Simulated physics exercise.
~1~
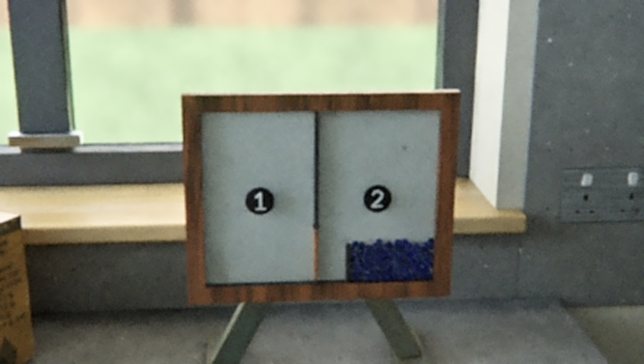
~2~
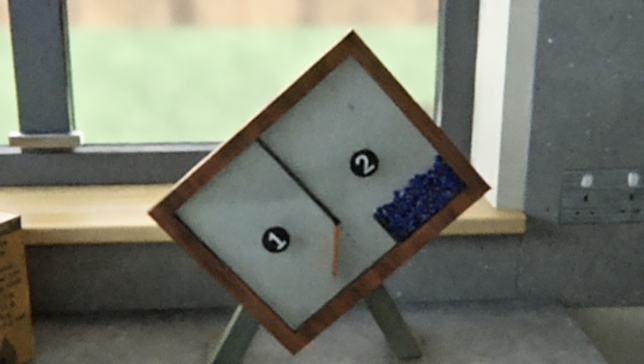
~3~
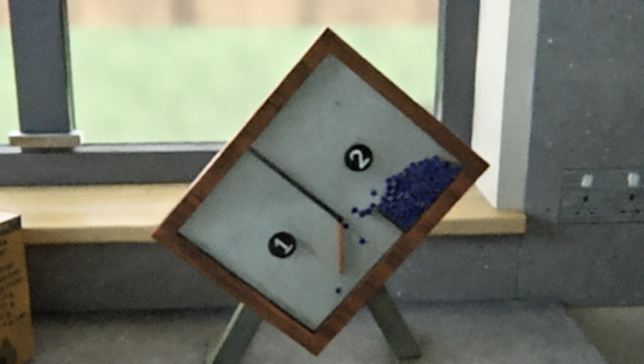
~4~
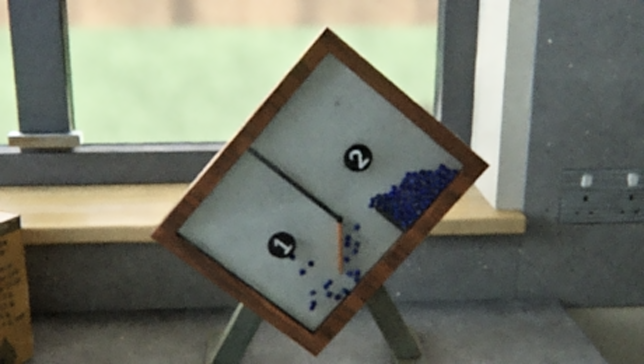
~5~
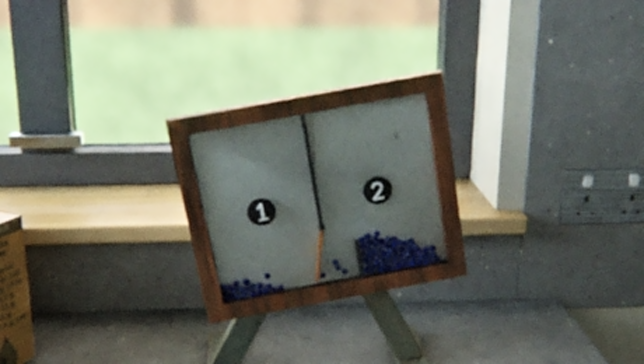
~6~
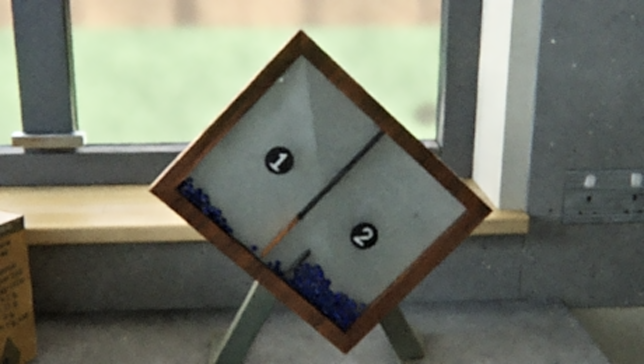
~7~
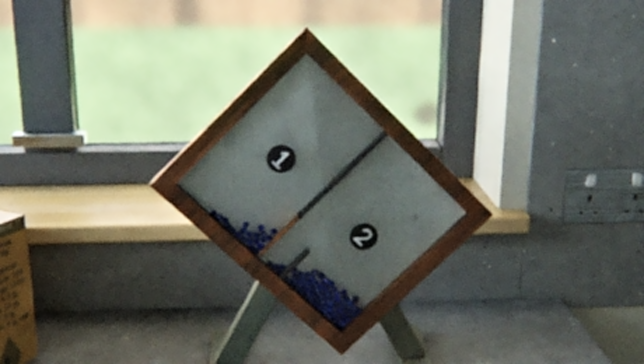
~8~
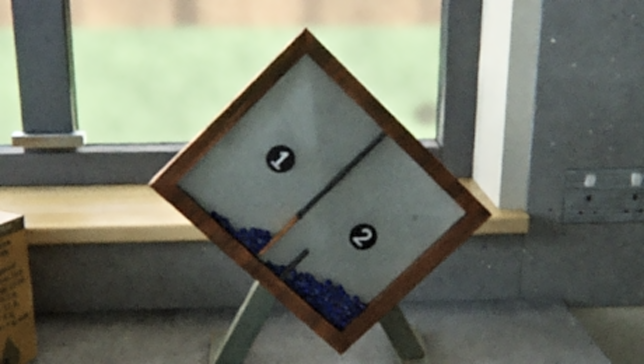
Dark blue beads in a wood-framed clear case slide toward the divider as the case tips anticlockwise, some spilling past an orange flap into side one, before it swings clockwise and stops tilted, with the flap shut, a smaller share in side one and most in side two.
